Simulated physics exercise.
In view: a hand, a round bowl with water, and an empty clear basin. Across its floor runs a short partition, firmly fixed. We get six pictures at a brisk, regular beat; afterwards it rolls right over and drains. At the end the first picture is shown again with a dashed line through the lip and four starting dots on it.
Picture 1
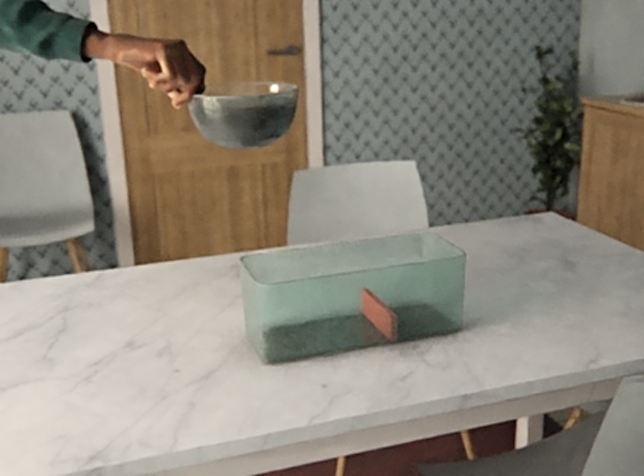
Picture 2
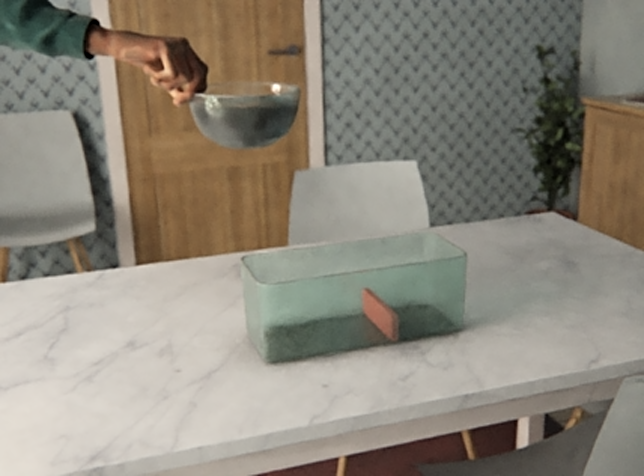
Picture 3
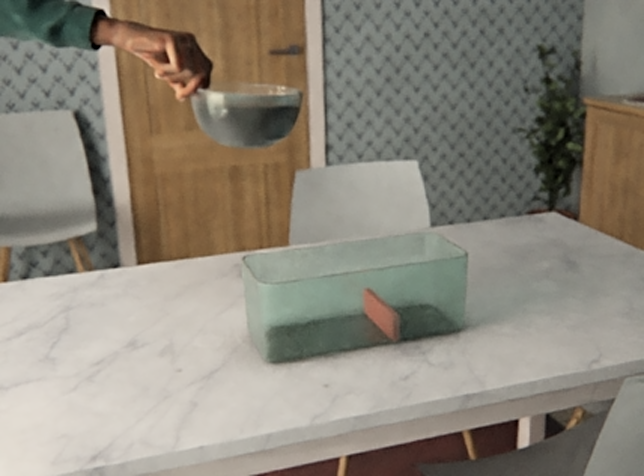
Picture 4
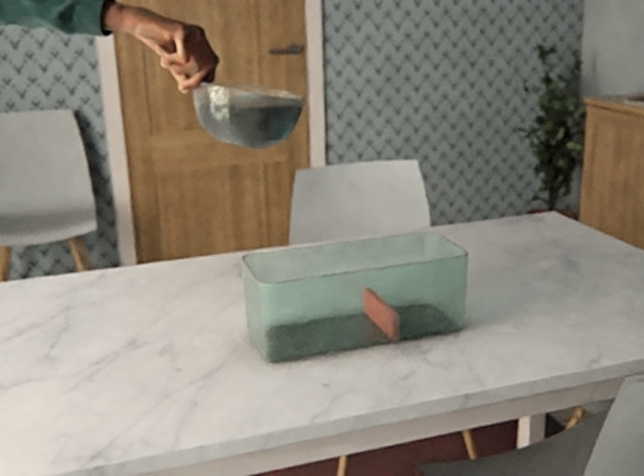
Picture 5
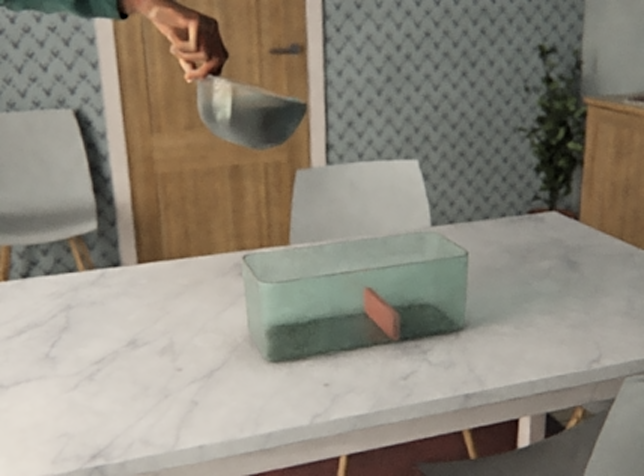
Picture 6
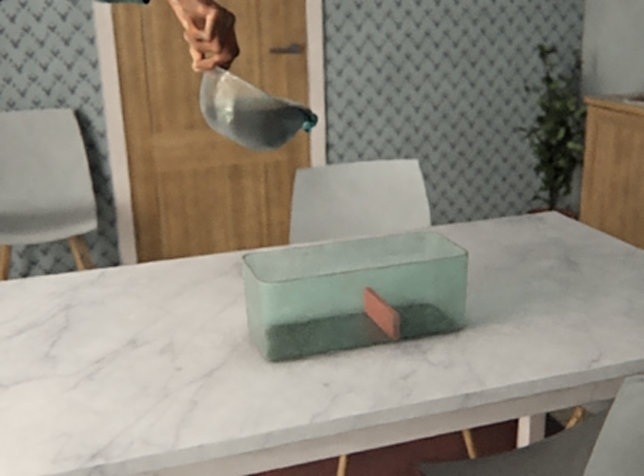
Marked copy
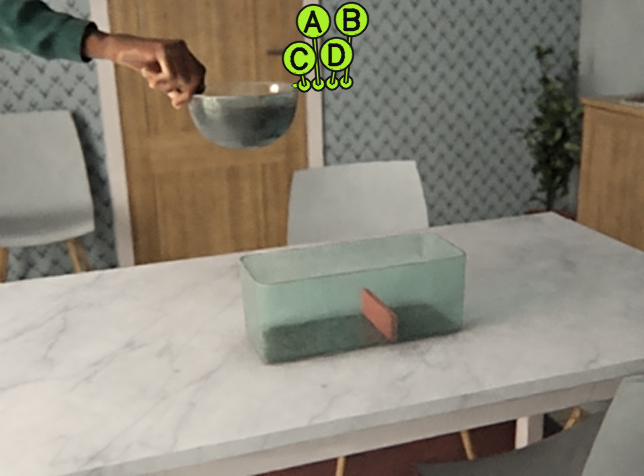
A hand in a green sleeve held a round bowl of water above a clear basin with a short reddish partition, then gradually tilted it to the right until water began slipping over the lip.
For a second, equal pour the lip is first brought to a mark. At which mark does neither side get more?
Go for A.
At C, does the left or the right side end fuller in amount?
The left side.
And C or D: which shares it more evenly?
That would be D.
On the marked copy, A at (318, 84); B at (345, 82); C at (304, 85); D at (332, 83).
With A, about 51 % ends left of the wall and 48 % right of it.
With B, about 25 % ends left of the wall and 74 % right of it.
With C, about 75 % ends left of the wall and 23 % right of it.
With D, about 34 % ends left of the wall and 64 % right of it.
